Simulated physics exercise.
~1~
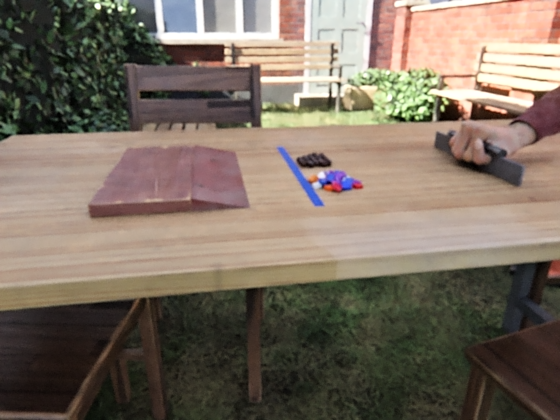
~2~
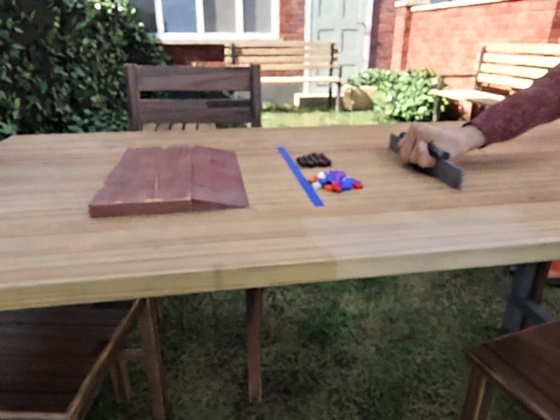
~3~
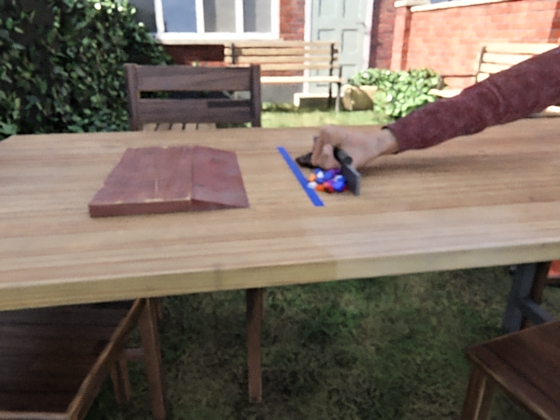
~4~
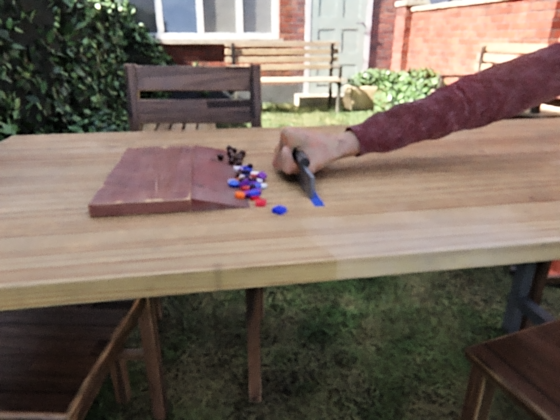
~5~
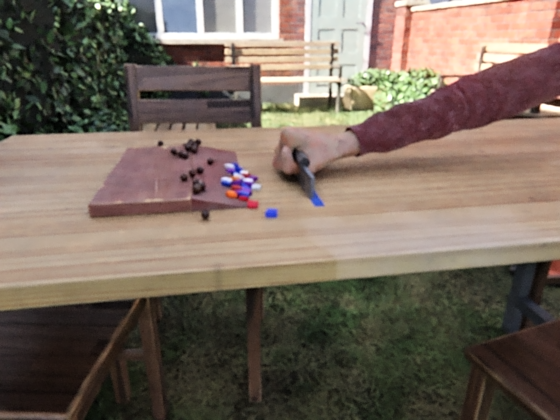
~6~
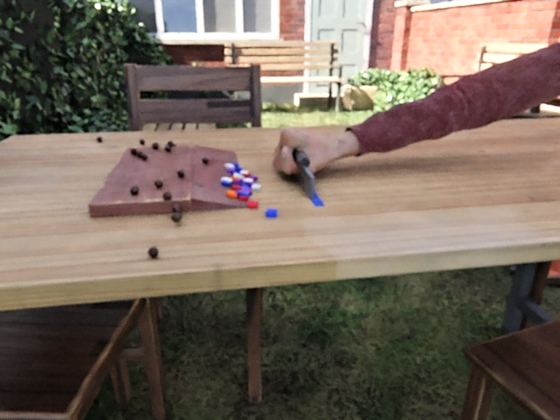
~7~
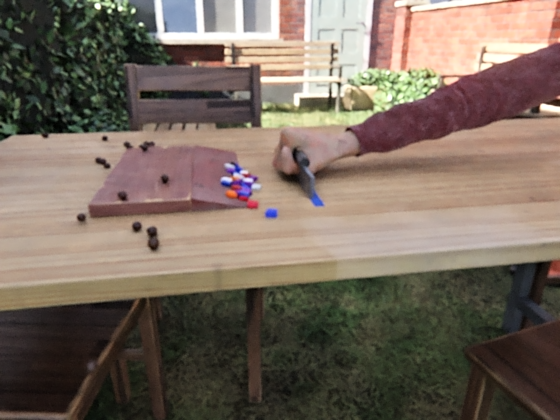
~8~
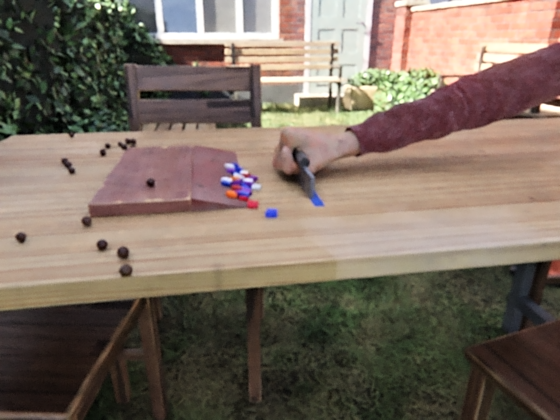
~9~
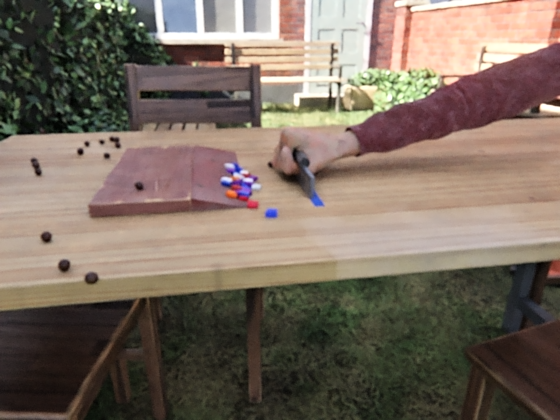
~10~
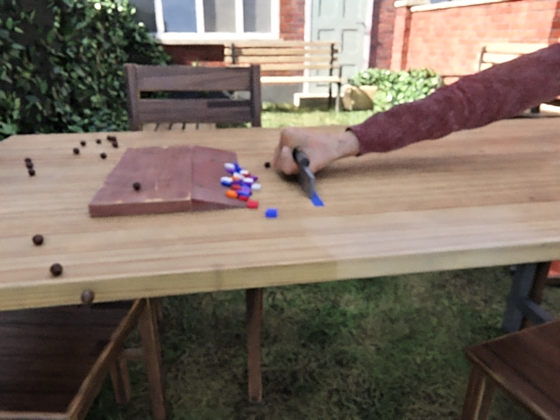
On a wooden garden table, a hand swept a dark scraper left, pushing two small heaps toward a reddish ramp and stopping at blue tape; the dark balls rolled over and scattered, one dropping off the front edge, while the colourful pieces stalled low down.
